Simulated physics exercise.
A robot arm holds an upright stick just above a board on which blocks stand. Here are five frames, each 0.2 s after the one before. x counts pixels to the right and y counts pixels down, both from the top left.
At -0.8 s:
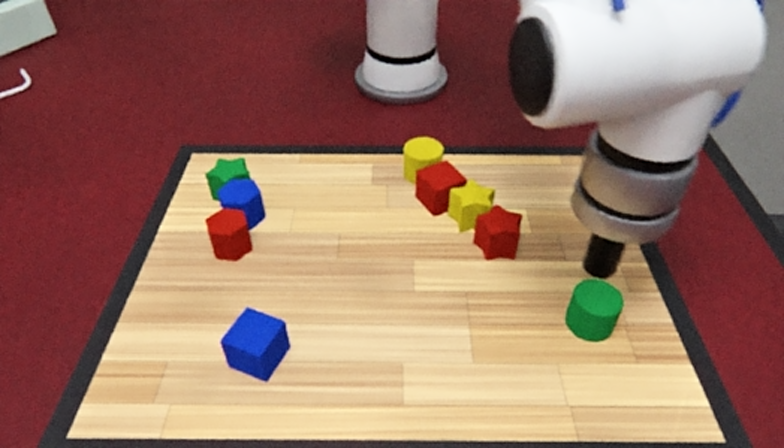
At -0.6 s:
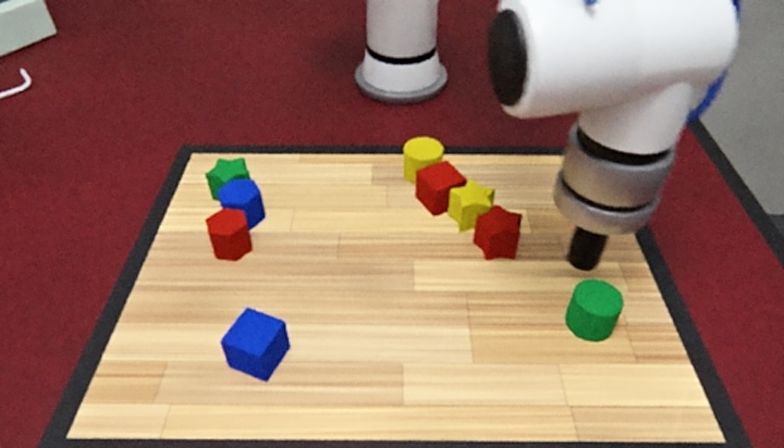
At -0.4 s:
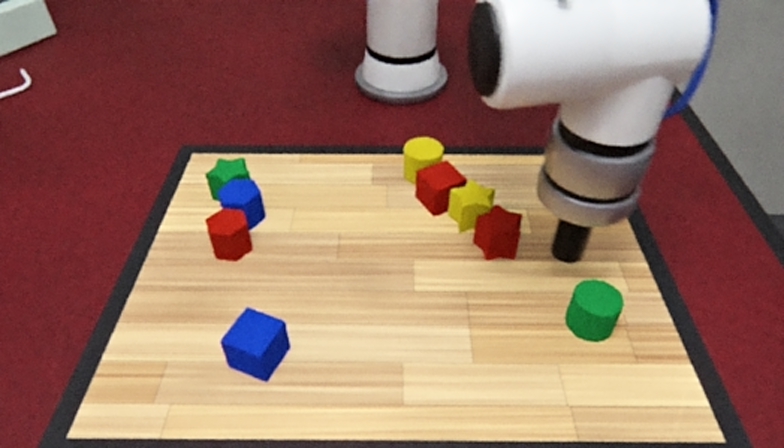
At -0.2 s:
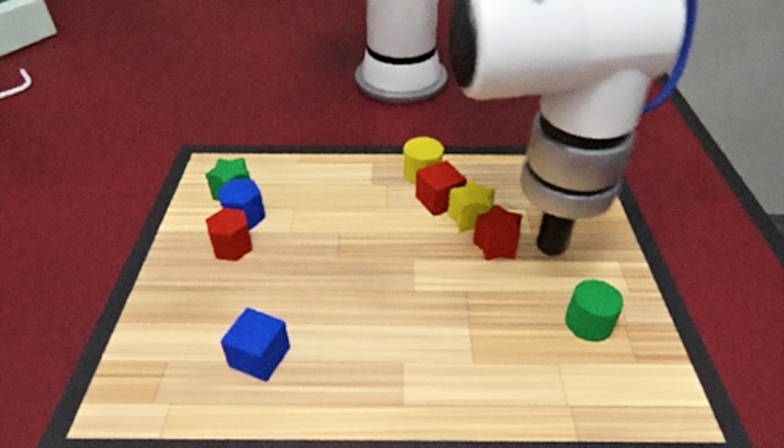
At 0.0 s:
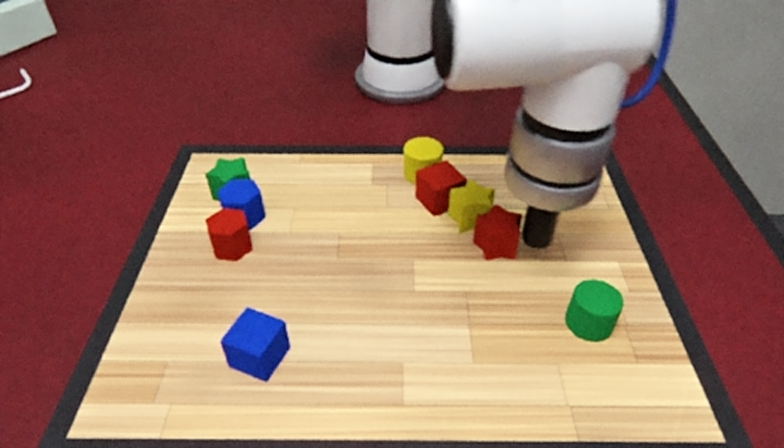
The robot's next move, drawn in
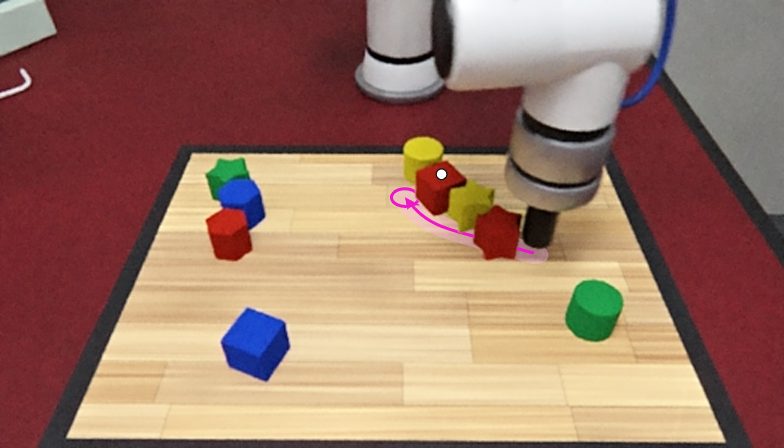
A white and grey robot arm with a dark stick at its tip works over a pale wooden board on a dark red surface, seen from above at an angle by a still camera. Yellow, red, green and blue blocks stand in a diagonal row at upper centre, a cluster at upper left, and singly below. The arm glides left and slightly away, bringing the stick beside the red star-shaped block, while every block stays still.
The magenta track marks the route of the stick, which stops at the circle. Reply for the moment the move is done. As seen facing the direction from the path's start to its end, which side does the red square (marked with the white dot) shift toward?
It goes right.
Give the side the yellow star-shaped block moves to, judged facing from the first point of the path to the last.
It is displaced to the left.
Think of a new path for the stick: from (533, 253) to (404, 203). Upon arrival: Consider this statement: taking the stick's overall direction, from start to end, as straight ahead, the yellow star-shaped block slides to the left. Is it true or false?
Verdict: True.
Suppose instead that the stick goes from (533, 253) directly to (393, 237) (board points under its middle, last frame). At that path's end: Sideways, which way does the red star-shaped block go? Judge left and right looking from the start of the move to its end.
Shifts left.
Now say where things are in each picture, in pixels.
In the first frame, stick's lower end at (599, 269); yellow round block at (424, 148); red square at (442, 174); yellow star-shaped block at (474, 193); red star-shaped block at (501, 219).
In the second frame, stick at (582, 261); blocks still.
In the third frame, stick at (566, 254); blocks still.
In the fourth frame, stick at (551, 246); blocks still.
In the fifth frame, stick at (536, 239); yellow round block at (424, 148); red square at (442, 174); yellow star-shaped block at (474, 193); red star-shaped block at (501, 219).
Drawn move, from (533, 253) over (482, 239) and (435, 223) to (405, 197); the dot is on the red square.
What follows on the original path. One third of the way, stick at (484, 225); yellow round block at (423, 146); red square at (432, 169), turned 20° clockwise; yellow star-shaped block at (442, 196), turned 55° clockwise; red star-shaped block at (457, 221), turned 40° anticlockwise.
Two thirds of the way, stick at (436, 210); yellow round block at (423, 145); red square at (427, 168), turned 40° clockwise; yellow star-shaped block at (407, 192), turned 70° clockwise; red star-shaped block at (444, 226), turned 75° anticlockwise.
At the end, stick at (405, 184); yellow round block at (427, 132); red square at (419, 154), turned 55° clockwise; yellow star-shaped block at (382, 184), turned 20° clockwise; red star-shaped block at (444, 226), turned 75° anticlockwise.
